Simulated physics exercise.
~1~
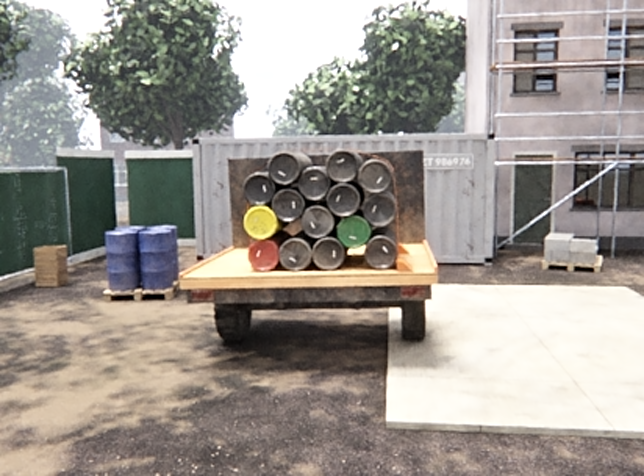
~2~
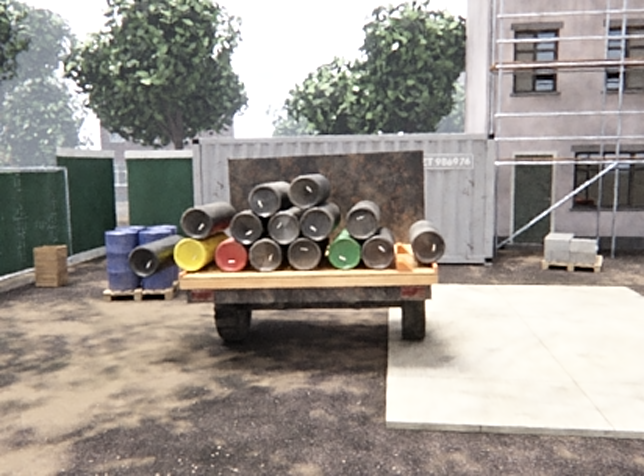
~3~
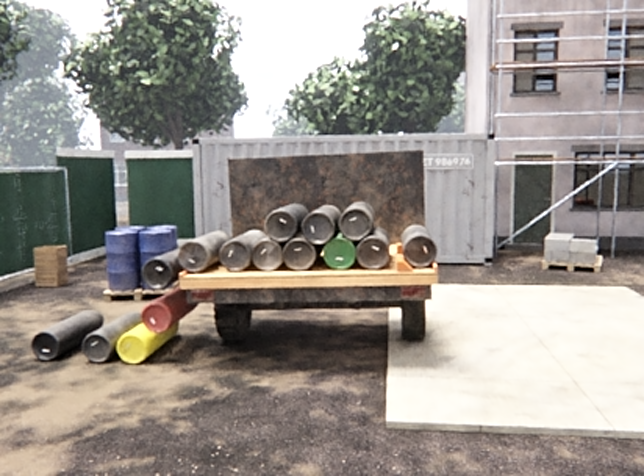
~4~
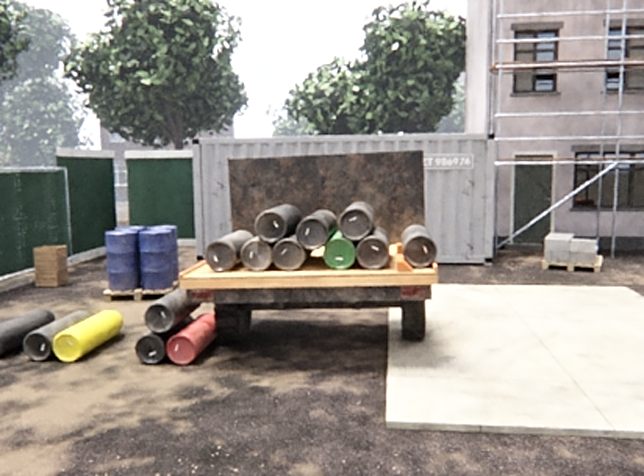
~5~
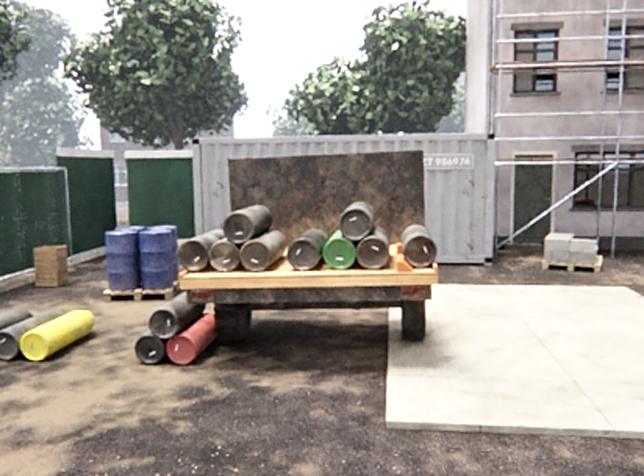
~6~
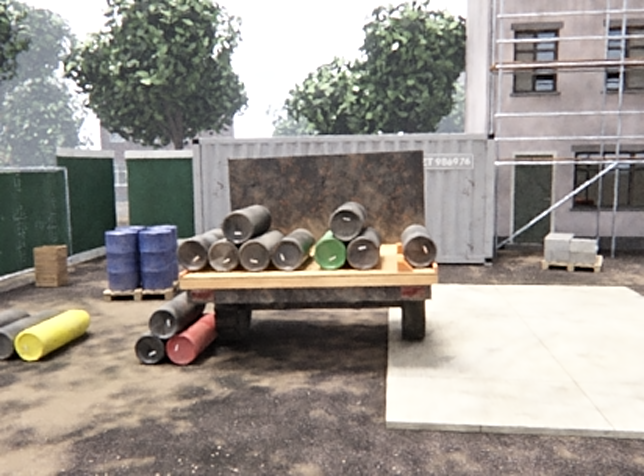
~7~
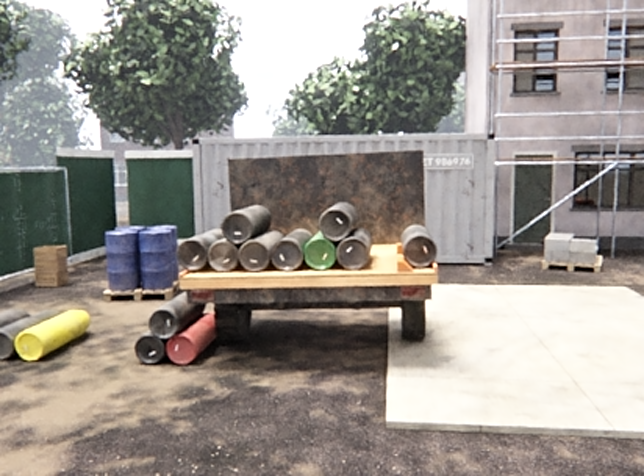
The clip opens on a farm trailer parked in a yard before a grey container, its deck holding a neat stack of mostly dark cylinders, with one yellow, one red and one green. The stack collapses and spreads across the deck, cylinders rolling toward the left edge. Several spill over that side, the yellow and red ones among them. The yellow rolls farther left over the ground, while the red settles beside the trailer against dark ones. On deck, the remaining cylinders shift left and slow down. Finally, the green one remains aboard among dark cylinders.
